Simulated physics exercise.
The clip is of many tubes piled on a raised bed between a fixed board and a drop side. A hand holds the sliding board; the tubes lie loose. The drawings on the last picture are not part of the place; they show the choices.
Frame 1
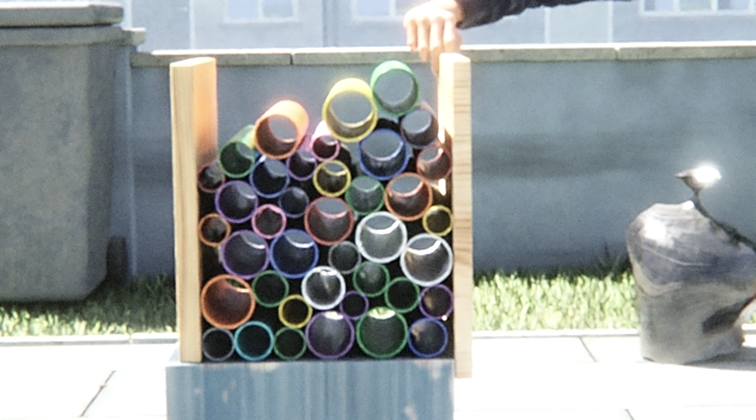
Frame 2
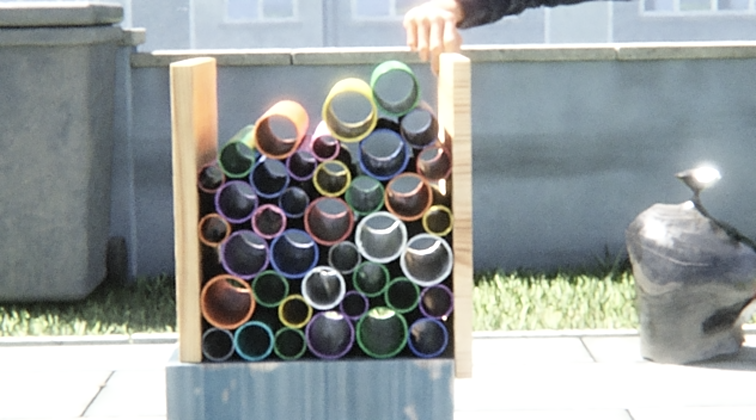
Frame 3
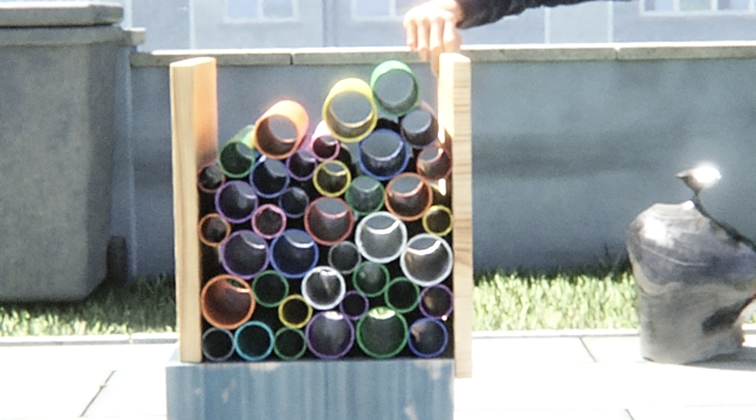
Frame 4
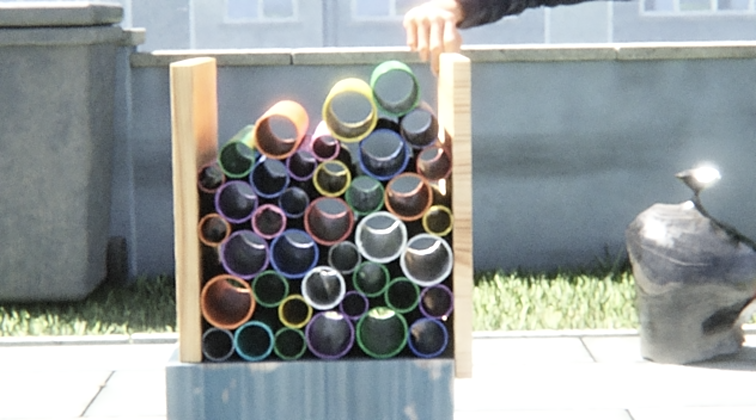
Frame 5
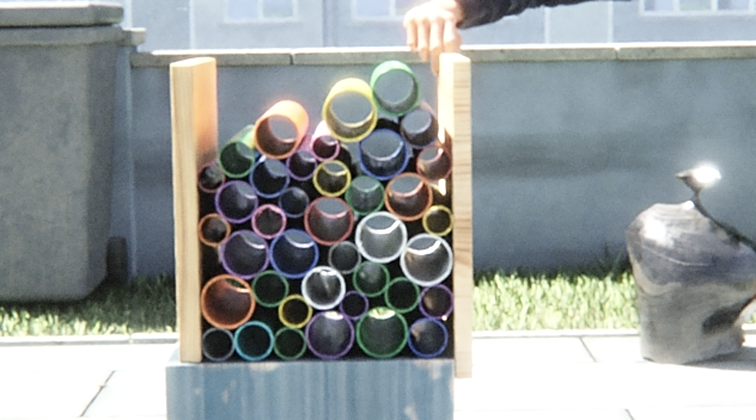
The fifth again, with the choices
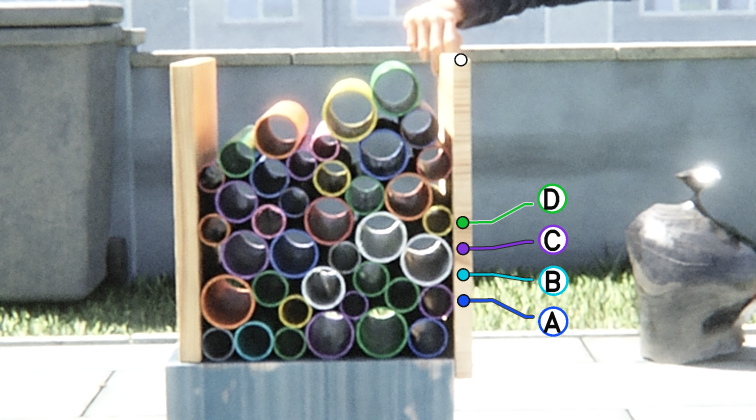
A hand rests on top of the right wooden board and stays still, while a stack of loose, colourful tubes sits motionless between two upright boards on a blue base, with a wall and grass behind.
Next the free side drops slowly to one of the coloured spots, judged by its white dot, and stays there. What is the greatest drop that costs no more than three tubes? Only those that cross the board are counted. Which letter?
Slide it to D.
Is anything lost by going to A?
At A: Yes.
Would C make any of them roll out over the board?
Yes.
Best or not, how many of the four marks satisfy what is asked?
The number is one.
On the marked copy, A at (464, 301); B at (463, 275); C at (463, 249); D at (463, 223); the white dot at (461, 60).
Taking D. A third of the way, top of the board (453, 132).
Two thirds of the way, top of the board (454, 214).
When it is over, top of the board (454, 222), three out over the board.
As for the rest, A more than three out over the board; B more than three out over the board; C more than three out over the board.
